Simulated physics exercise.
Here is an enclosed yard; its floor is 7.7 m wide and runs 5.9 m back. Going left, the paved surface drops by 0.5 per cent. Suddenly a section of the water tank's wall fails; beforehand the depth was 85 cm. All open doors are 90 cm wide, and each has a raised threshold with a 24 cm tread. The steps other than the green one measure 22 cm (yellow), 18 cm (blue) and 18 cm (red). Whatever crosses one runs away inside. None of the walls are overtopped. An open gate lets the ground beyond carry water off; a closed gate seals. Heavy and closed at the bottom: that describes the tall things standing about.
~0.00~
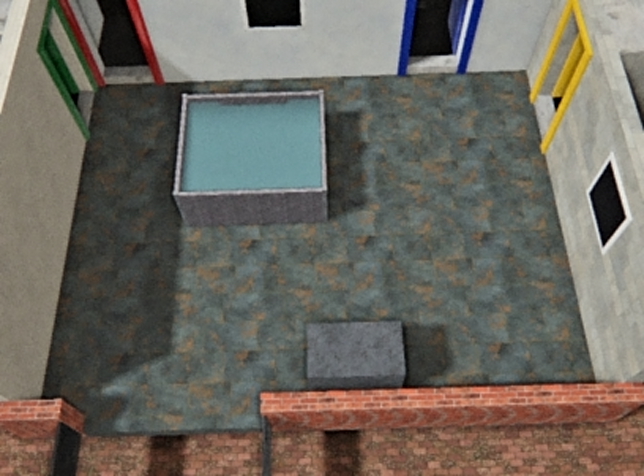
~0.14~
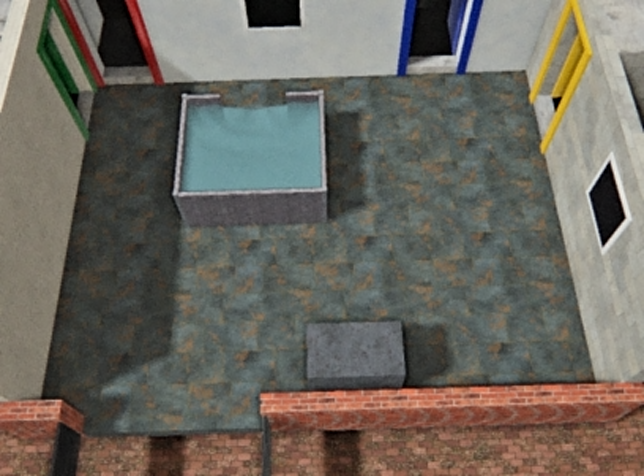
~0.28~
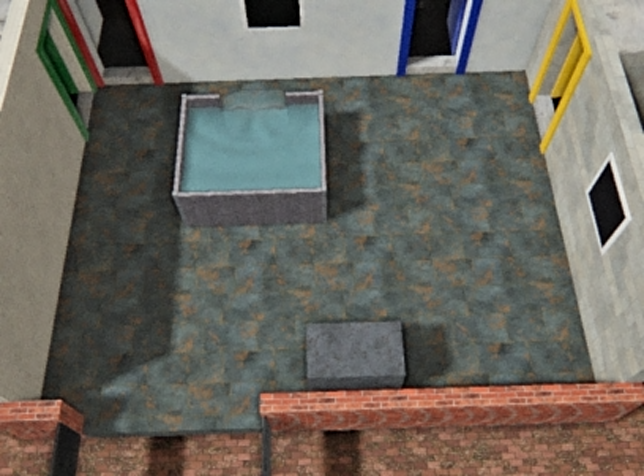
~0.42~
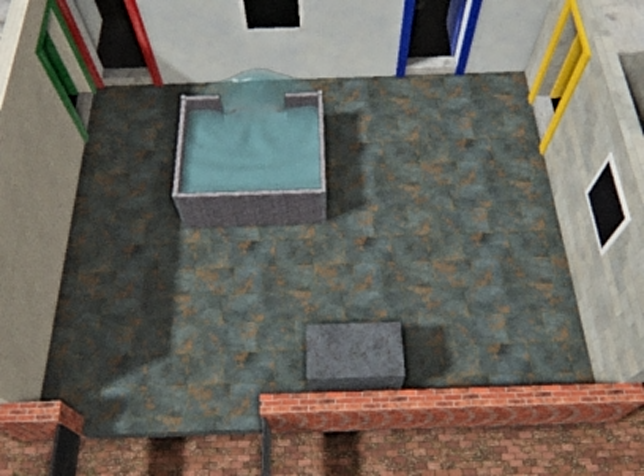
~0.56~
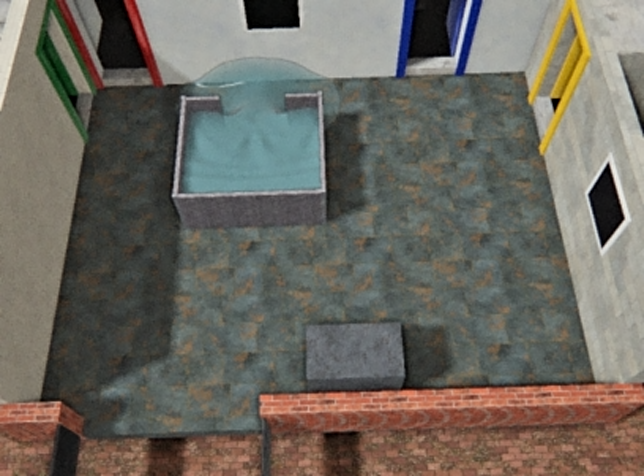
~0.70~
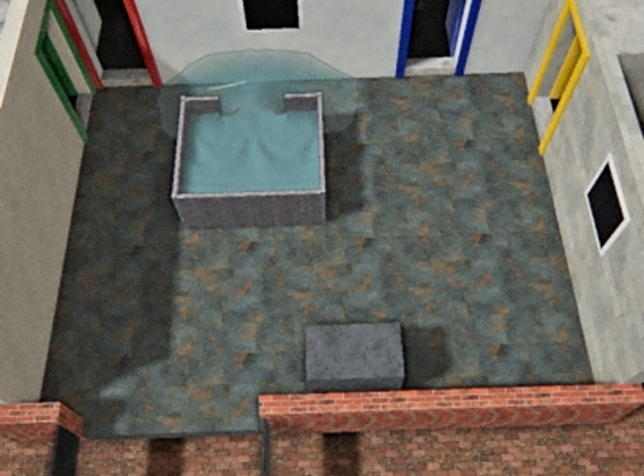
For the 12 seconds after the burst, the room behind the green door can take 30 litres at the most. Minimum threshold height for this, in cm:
29 cm, roughly.
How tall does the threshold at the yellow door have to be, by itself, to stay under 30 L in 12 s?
At yellow, about 16 cm.
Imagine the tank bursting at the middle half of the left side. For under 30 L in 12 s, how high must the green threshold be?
If so: Around 25 cm.
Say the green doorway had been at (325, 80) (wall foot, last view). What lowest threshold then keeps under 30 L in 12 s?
Roughly 21 cm, give or take.
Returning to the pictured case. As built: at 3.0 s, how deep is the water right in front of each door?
Depth (cm): Yellow 22 / green 24 / blue 6 / red 8.
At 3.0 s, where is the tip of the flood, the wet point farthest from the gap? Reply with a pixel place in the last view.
At about (563, 280).
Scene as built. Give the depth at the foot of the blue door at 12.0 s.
Some 3.5 cm.
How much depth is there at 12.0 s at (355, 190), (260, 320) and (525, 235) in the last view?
Close to 4, 3 and 6 cm, one after the other.
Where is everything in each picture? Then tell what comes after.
The first picture shows the water tank at (252, 144) is whole and still, 85 cm deep; the green door at (71, 73) is dry.
In the second picture, the front is at a hidden place, 0.4 m from the gap on the far side; 0.3 m2 of floor is wet, 85 cm left at the back.
In the third picture, water pours out on the far side and has run 0.9 m, to (246, 93); about 14 cm deep outside, 85 cm at the back.
In the fourth picture, the gap is on the far side, the front 1.2 m out at (300, 79); the back of the water tank holds 77 cm.
In the fifth picture, the front is at (330, 79), 1.4 m from the gap on the far side; 2.8 m2 of floor is wet, 71 cm left at the back.
In the sixth picture, the gap is on the far side, the front 1.6 m out at (353, 78); the back of the water tank holds 73 cm; the green door at (69, 76), 3.0 m from the gap, is still 1.4 m from the nearest water.
After 1.4 s water covers 15 % of the floor, deepest (58 cm) near (255, 87); 13 cm at the green door, 11 litres in over its 6 cm threshold.
After 3.0 s water covers 45 % of the floor, deepest (37 cm) near (255, 87); 24 cm at the green door, 289 litres in over its 6 cm threshold.
After 12.0 s water covers 95 % of the floor, deepest (14 cm) near (54, 320); 7 cm at the green door, 600 litres in over its 6 cm threshold.
At the green door as built, the water arrived by 1.2 s and peaked near 24 cm at 3.0 s.
With a threshold of 26.5 cm, 51 litres would have come in within the 12 s; with 36 cm, 6 litres. So under 30 litres takes about 29 cm.
